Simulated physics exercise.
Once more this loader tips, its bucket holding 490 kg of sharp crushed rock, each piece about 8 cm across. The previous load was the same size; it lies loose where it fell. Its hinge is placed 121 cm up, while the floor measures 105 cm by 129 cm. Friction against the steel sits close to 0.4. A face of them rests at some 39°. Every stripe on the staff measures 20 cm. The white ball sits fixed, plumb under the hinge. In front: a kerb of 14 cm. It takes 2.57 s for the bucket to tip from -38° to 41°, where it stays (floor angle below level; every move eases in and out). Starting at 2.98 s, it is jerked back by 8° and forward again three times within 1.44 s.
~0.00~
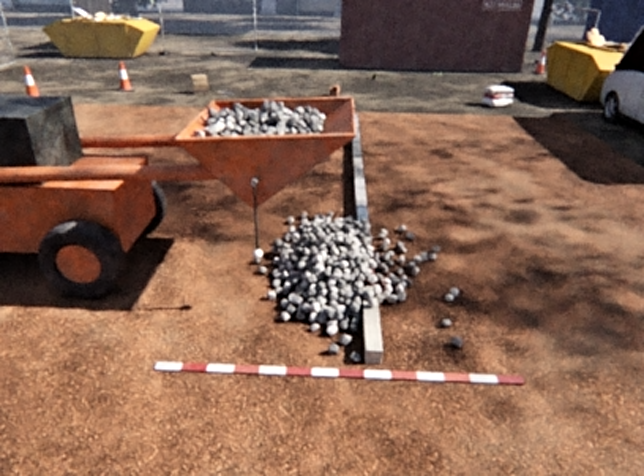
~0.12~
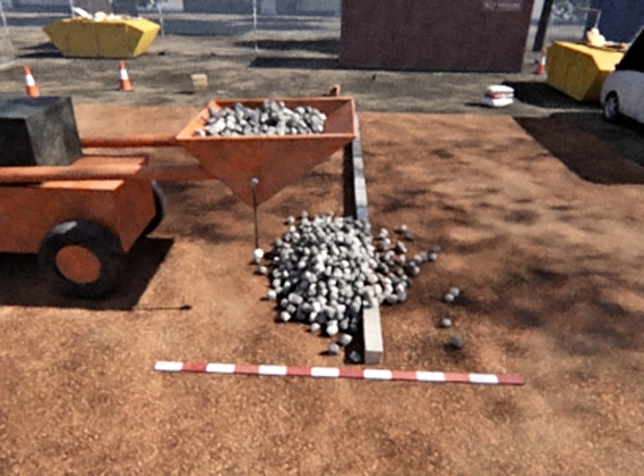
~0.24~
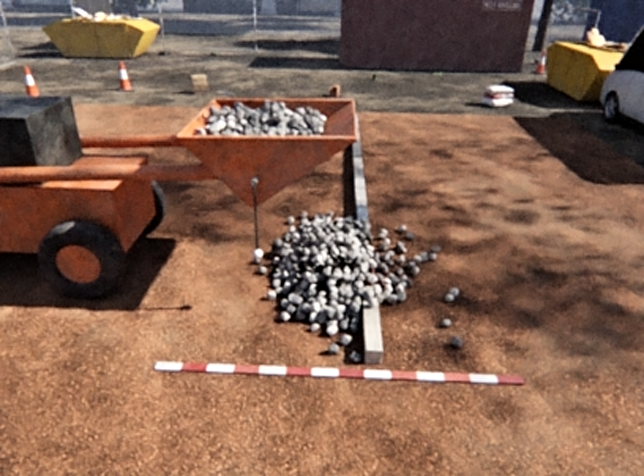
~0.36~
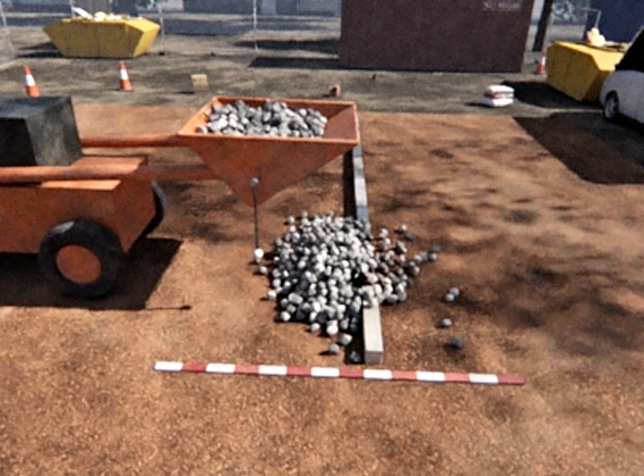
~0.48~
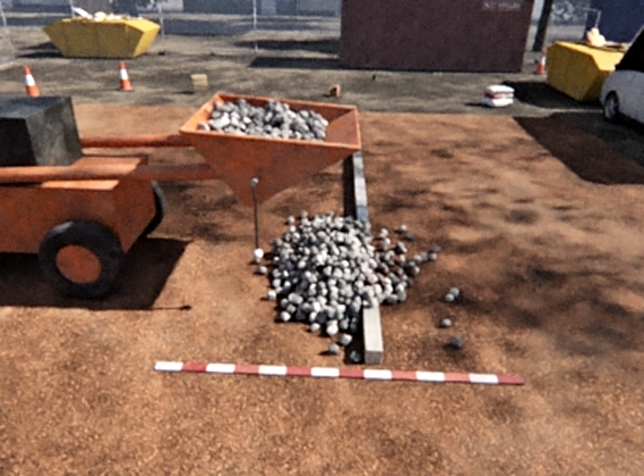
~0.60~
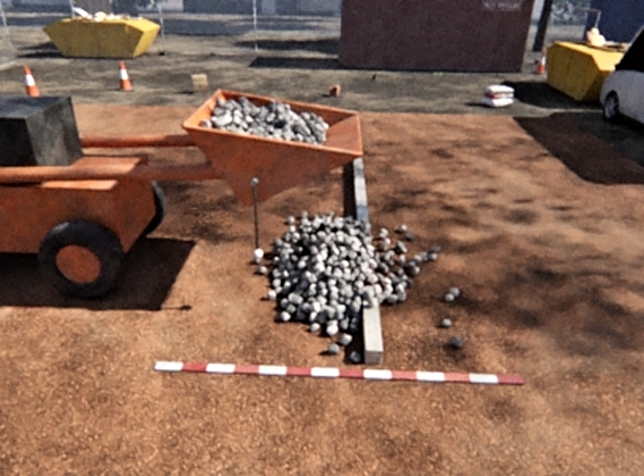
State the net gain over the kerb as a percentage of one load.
47 %.
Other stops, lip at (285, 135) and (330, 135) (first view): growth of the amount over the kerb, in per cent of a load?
First place: Roughly 0 %; second place: Roughly 15 %.
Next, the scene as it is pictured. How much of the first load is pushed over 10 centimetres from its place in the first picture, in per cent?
5 %.
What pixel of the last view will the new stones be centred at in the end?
Roughly at pixel (366, 253).
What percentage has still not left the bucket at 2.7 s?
That works out to about 30 %.
After 1.9 s the floor is at 29°; in per cent of one load, 99 in the bucket, 95 on this side of the kerb, 7 over the kerb; the foremost stones are at (439, 281).
After 2.7 s the floor is at 41°; in per cent of one load, 28 in the bucket, 144 on this side of the kerb, 28 over the kerb; the foremost stones are at (441, 264).
After 4.9 s the floor is at 41°; in per cent of one load, 0 in the bucket, 146 on this side of the kerb, 54 over the kerb; the foremost stones are at (470, 273).
After 7.7 s the floor is at 41°; in per cent of one load, 0 in the bucket, 146 on this side of the kerb, 54 over the kerb; the foremost stones are at (470, 273). Net gain over the kerb, 47.
